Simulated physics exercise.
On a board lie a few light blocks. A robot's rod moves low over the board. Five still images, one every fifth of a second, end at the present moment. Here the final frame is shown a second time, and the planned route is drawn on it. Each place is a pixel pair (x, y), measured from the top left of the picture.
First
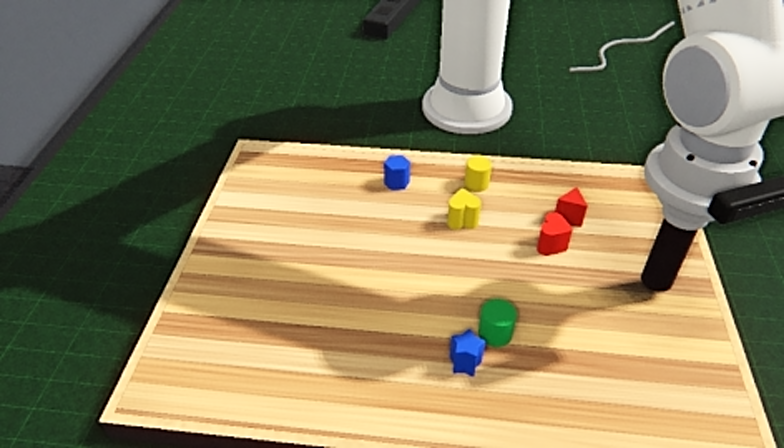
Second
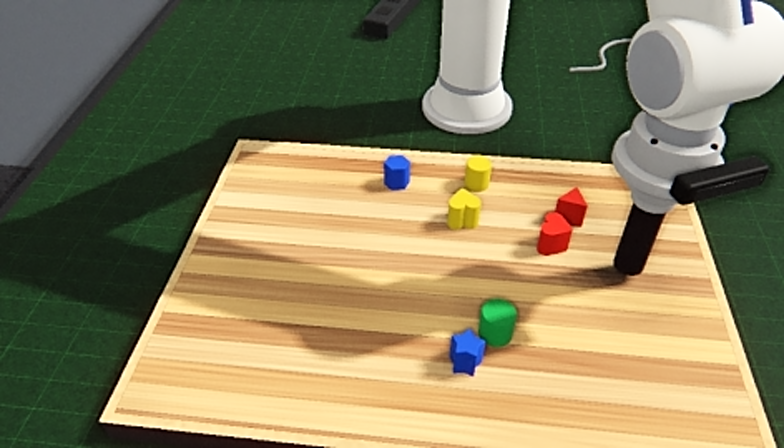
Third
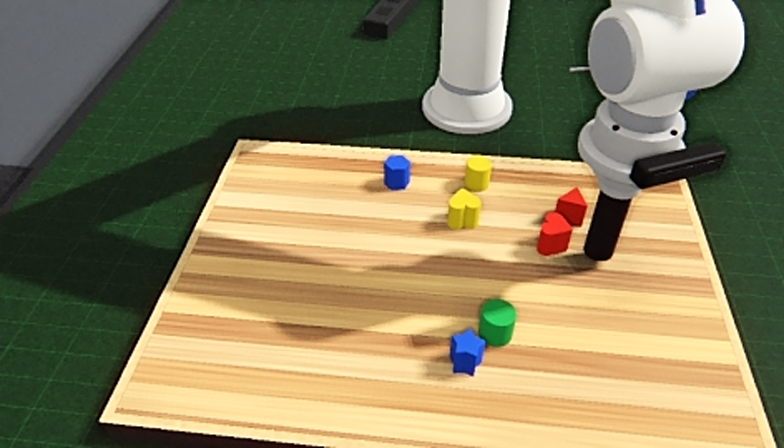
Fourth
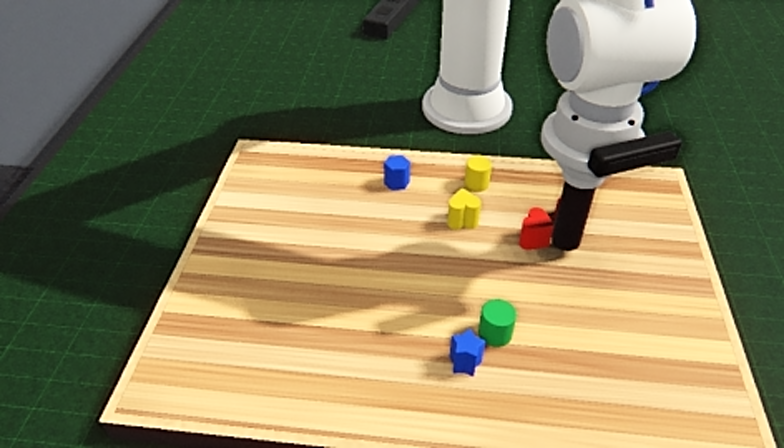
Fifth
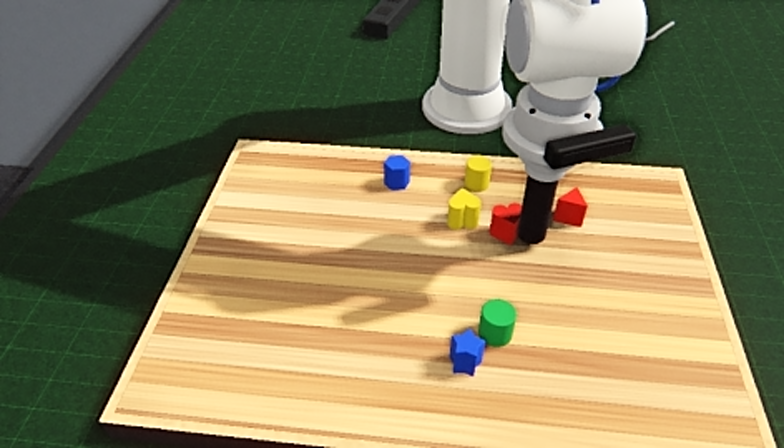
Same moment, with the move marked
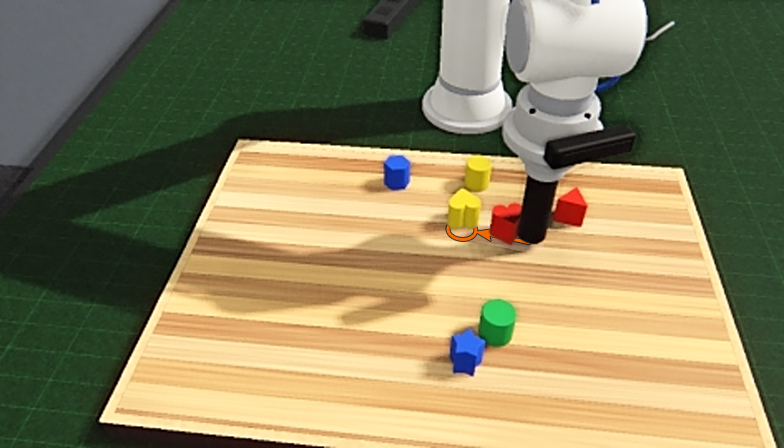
A robot arm's black rod moved left across the wooden board, reached the red heart block, and pushed it a short way left, away from the red triangular block and closer to the yellow heart.
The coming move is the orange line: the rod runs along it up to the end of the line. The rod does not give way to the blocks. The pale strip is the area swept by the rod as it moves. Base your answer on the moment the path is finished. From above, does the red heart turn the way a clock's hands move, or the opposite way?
Rotates clockwise.
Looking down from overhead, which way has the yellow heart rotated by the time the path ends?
It swings round anticlockwise.
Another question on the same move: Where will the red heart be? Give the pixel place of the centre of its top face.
It should be at about (458, 191).
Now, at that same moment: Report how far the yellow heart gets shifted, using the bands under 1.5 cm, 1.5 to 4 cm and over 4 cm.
Over 4 cm.
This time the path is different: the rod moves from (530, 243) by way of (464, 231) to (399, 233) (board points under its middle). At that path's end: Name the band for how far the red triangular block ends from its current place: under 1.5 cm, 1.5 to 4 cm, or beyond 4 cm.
Shift: Under 1.5 cm.
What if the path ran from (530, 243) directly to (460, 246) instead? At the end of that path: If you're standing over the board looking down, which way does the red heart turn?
Overhead view: Clockwise.
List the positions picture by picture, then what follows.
Lower end of the rod at (656, 281), tops of blocks, yellow heart at (465, 200), red heart at (556, 224), red triangular block at (574, 197), in the first frame.
Rod at (628, 265), blocks as before, in the second frame.
Rod at (598, 251), blocks as before, in the third frame.
Rod at (566, 241), red heart at (538, 219), in the fourth frame.
Rod at (531, 234), yellow heart at (465, 200), red heart at (509, 212), red triangular block at (574, 197), in the fifth frame.
The drawn path runs from (530, 243) directly to (462, 230).
The first path, step by step. Halfway along, rod at (496, 227); yellow heart at (445, 193); red heart at (476, 202), turned 15° clockwise.
At the end, rod at (463, 221); yellow heart at (432, 187), turned 55° anticlockwise; red heart at (458, 191), turned 50° clockwise; red triangular block not moved.
